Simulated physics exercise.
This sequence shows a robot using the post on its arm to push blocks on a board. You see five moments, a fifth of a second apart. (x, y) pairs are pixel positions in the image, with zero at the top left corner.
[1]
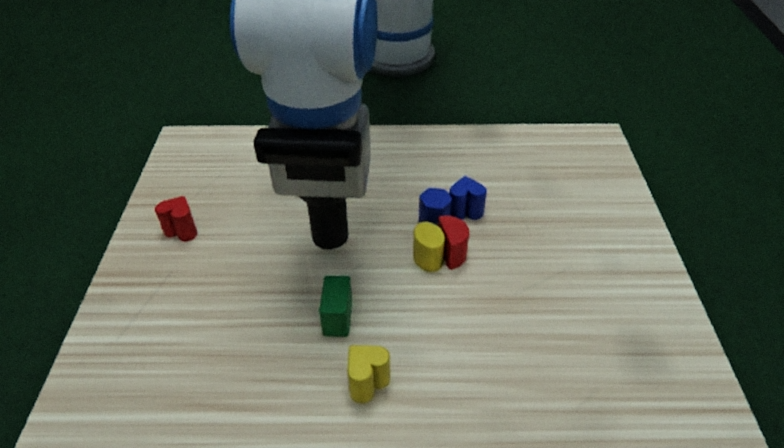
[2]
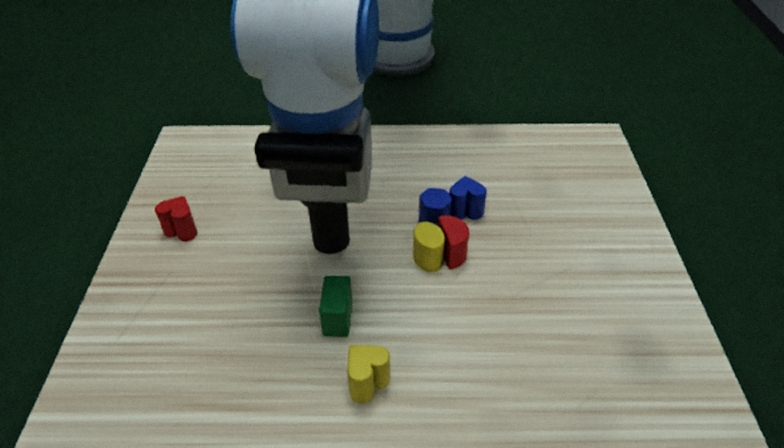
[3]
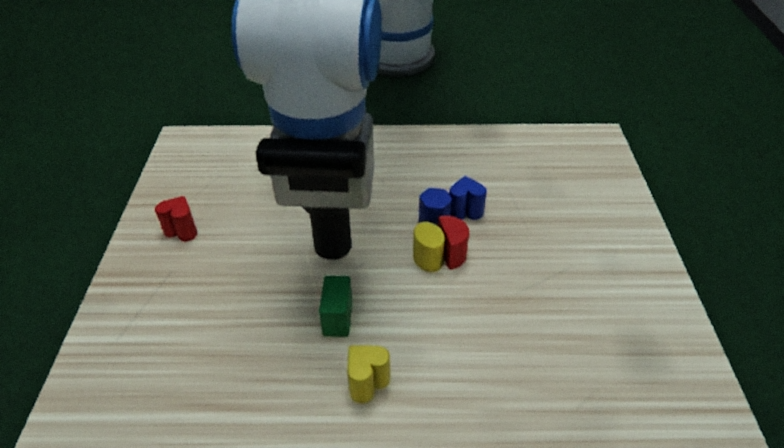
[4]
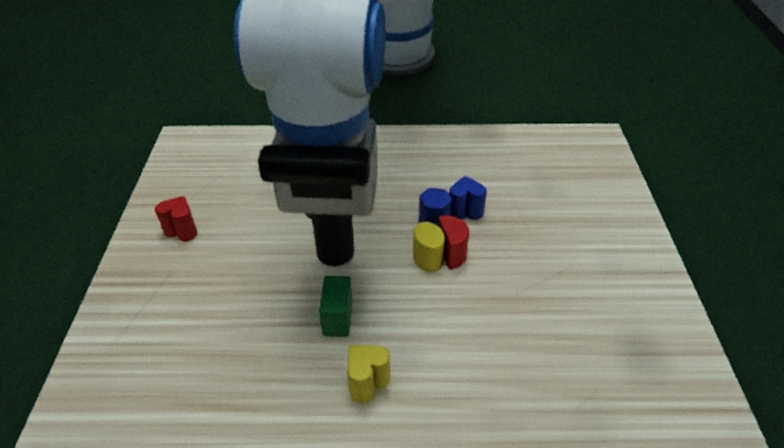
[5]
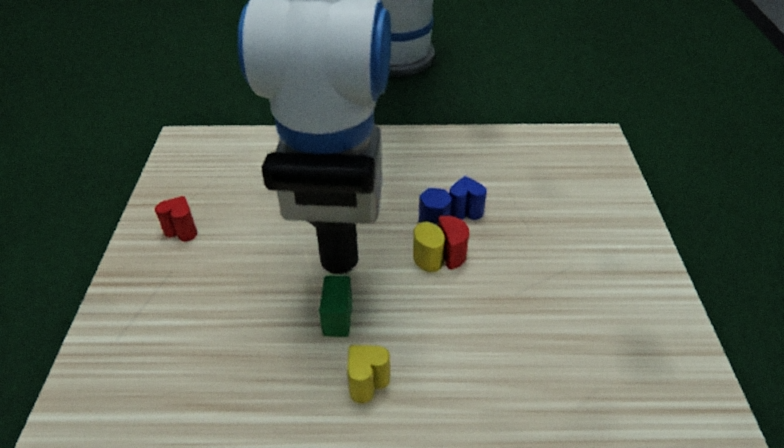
On a pale wooden board, a robot arm's black post moves slowly toward a green block while all the coloured blocks stay still.
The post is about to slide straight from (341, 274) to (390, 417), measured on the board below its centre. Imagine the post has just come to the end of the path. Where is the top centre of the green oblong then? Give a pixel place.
Its top centre is at about (323, 358).
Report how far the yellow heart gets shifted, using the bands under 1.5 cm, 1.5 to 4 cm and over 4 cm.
The best fit is over 4 cm.
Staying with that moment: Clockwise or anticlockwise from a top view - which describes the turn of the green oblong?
Clockwise, from overhead.
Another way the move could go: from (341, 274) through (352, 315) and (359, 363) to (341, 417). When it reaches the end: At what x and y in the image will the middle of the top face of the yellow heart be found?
When the path ends, it will be at (374, 417).
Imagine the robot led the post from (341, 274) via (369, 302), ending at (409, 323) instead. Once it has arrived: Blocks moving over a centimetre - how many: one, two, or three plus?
Number moved: 1.
On the path given first. One third of the way, post (353, 303); green oblong (333, 328), turned 30° clockwise.
Two thirds of the way, post (370, 350); green oblong (323, 357), turned 65° clockwise; yellow heart (369, 376).
At the end, post (390, 405); green oblong (323, 358), turned 65° clockwise; yellow heart (376, 435), turned 25° clockwise; yellow elliptical block in place.
